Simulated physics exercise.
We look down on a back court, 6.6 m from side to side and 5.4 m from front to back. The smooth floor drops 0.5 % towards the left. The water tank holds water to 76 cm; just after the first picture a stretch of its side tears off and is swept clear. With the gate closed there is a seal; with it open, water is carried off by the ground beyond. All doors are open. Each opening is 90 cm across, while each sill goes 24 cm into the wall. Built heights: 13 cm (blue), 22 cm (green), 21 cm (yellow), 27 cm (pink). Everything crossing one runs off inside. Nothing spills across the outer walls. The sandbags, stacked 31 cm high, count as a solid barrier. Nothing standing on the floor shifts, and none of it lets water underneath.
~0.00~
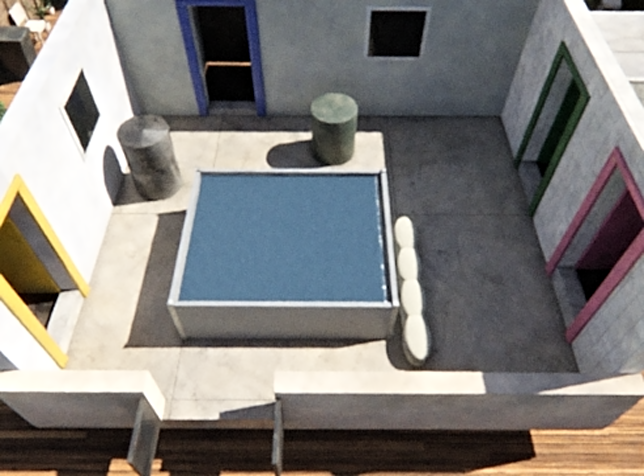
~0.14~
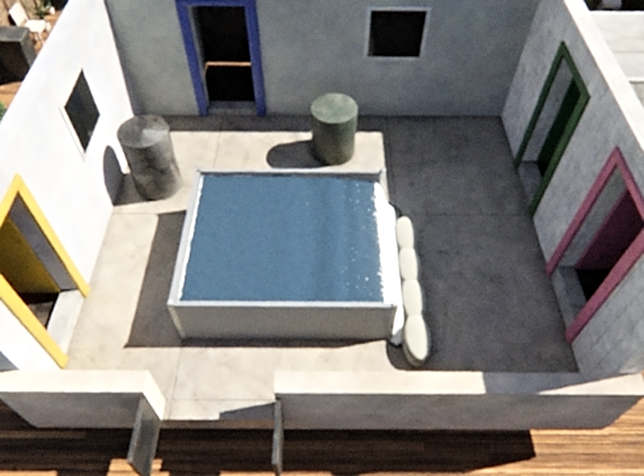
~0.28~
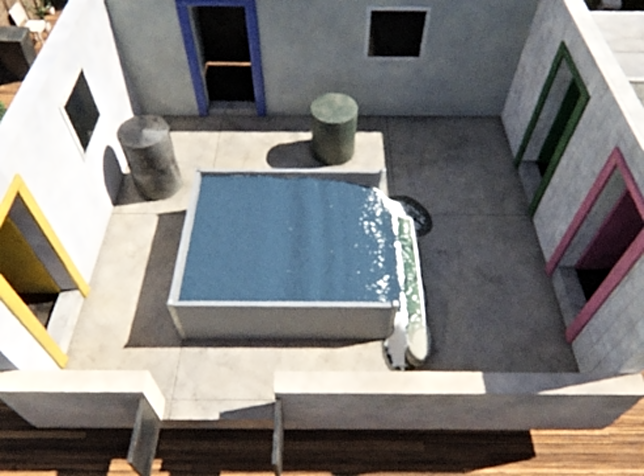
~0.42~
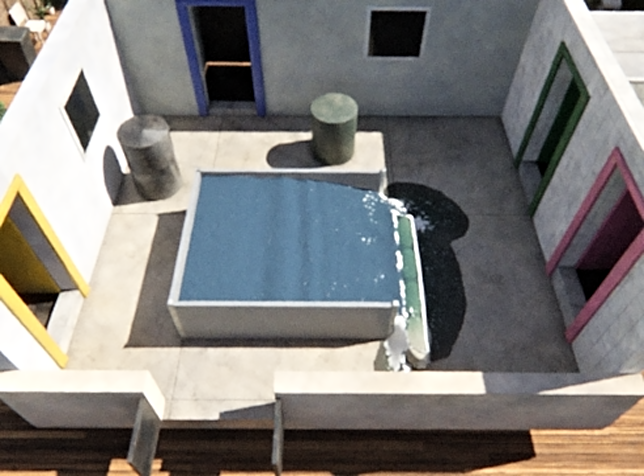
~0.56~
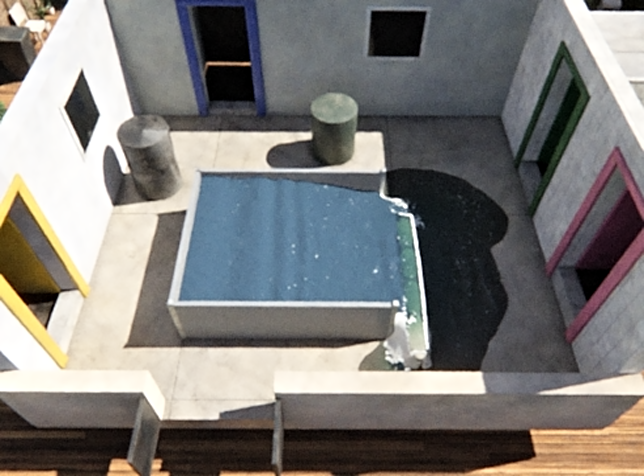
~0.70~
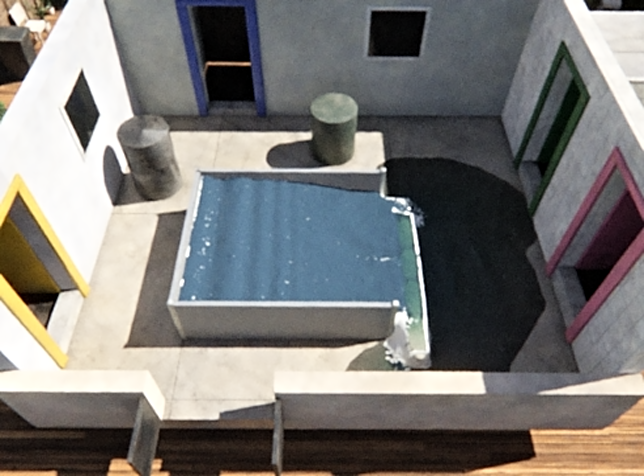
Water pouring from the right side of a raised tank over pale sandbags, spreading in a dark pool across the courtyard floor.
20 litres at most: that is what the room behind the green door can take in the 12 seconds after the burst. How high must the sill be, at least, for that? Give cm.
About 25 cm.
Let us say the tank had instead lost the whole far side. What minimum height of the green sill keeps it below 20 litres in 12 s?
About 16 centimetres.
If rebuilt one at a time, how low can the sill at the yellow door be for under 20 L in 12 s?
I'd raise yellow to close to 10.0 cm.
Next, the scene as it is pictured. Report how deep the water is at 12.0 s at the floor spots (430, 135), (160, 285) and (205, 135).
The depths come to about 12, 12 and 13 cm.
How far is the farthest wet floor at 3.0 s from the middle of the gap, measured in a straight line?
4.4 m.
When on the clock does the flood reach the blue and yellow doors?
It gets to blue after 4.0 s and to yellow after 3.0 s.
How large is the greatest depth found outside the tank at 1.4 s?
About 62 cm at most.
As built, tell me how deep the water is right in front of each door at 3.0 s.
Centimetres: Blue = 0, green = 24, yellow = 0, pink = 21.
After 1.4 s water covers 45 % of the floor, deepest (62 cm) near (393, 278); 28 cm at the green door, 0 litres in over its 22 cm sill.
After 3.0 s water covers 55 % of the floor, deepest (39 cm) near (397, 322); 24 cm at the green door, 39 litres in over its 22 cm sill.
After 12.0 s water covers 95 % of the floor, deepest (21 cm) near (397, 322); 12 cm at the green door, 45 litres in over its 22 cm sill.
At the green door as built, the water arrived by 0.8 s and peaked near 32 cm at 2.0 s.
Run again over the same 12 s with other heights there, 45 litres in over 22 cm, 5 litres over 29.5 cm. The limit of 20 litres is kept from about 25 cm up.
